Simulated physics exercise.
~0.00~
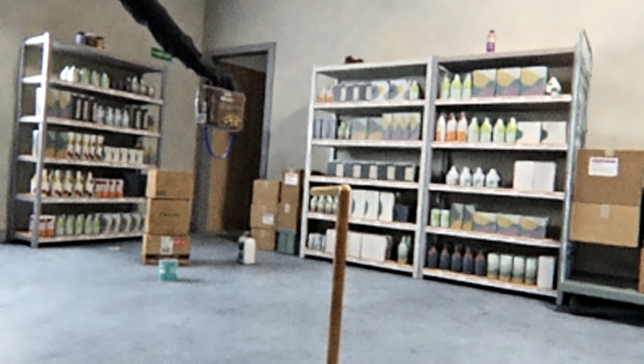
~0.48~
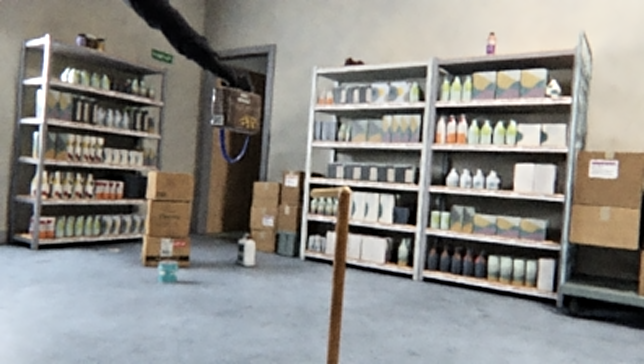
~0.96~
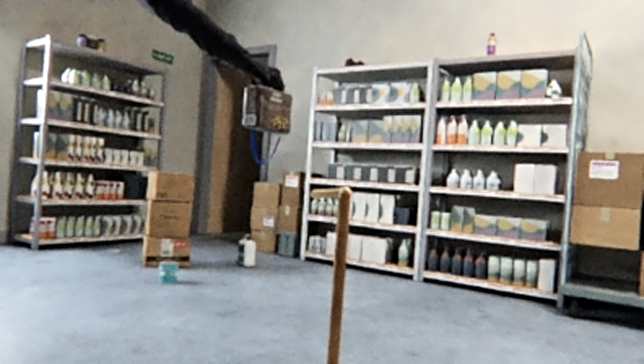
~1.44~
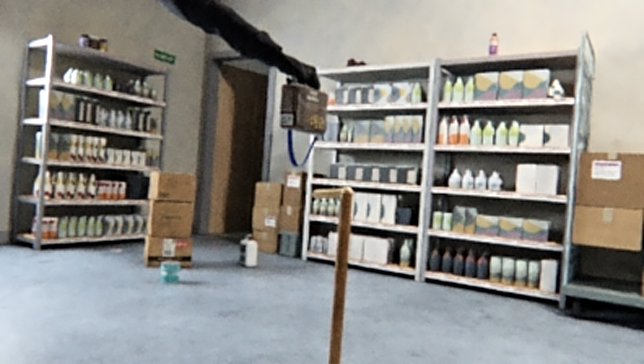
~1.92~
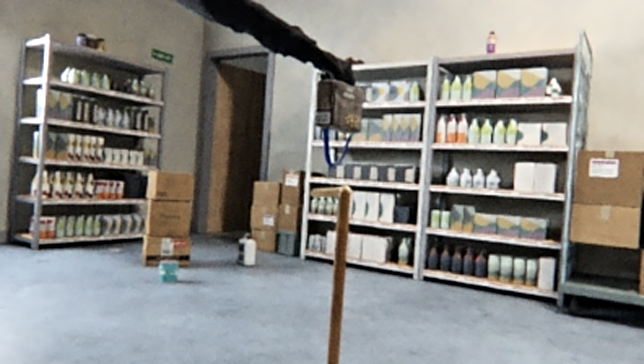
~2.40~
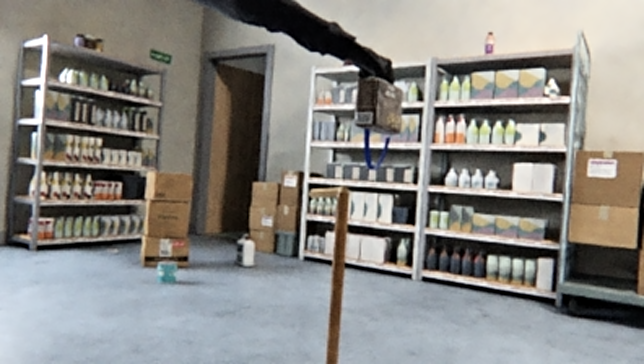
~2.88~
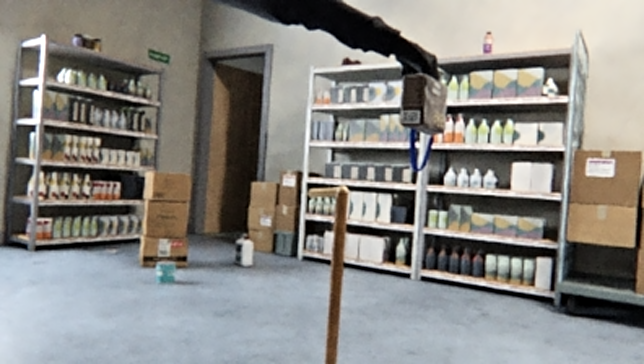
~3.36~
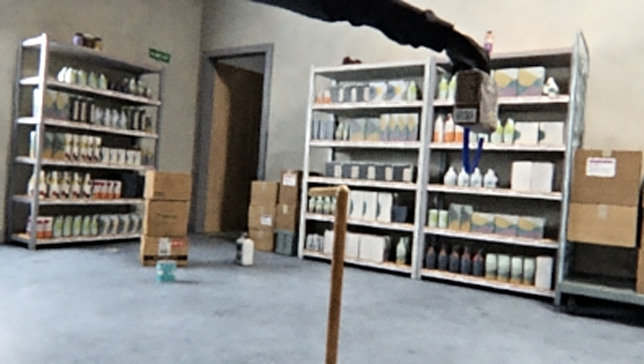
A dark-sleeved arm carries a brown pouch rightward over a short post, passing clear of it.
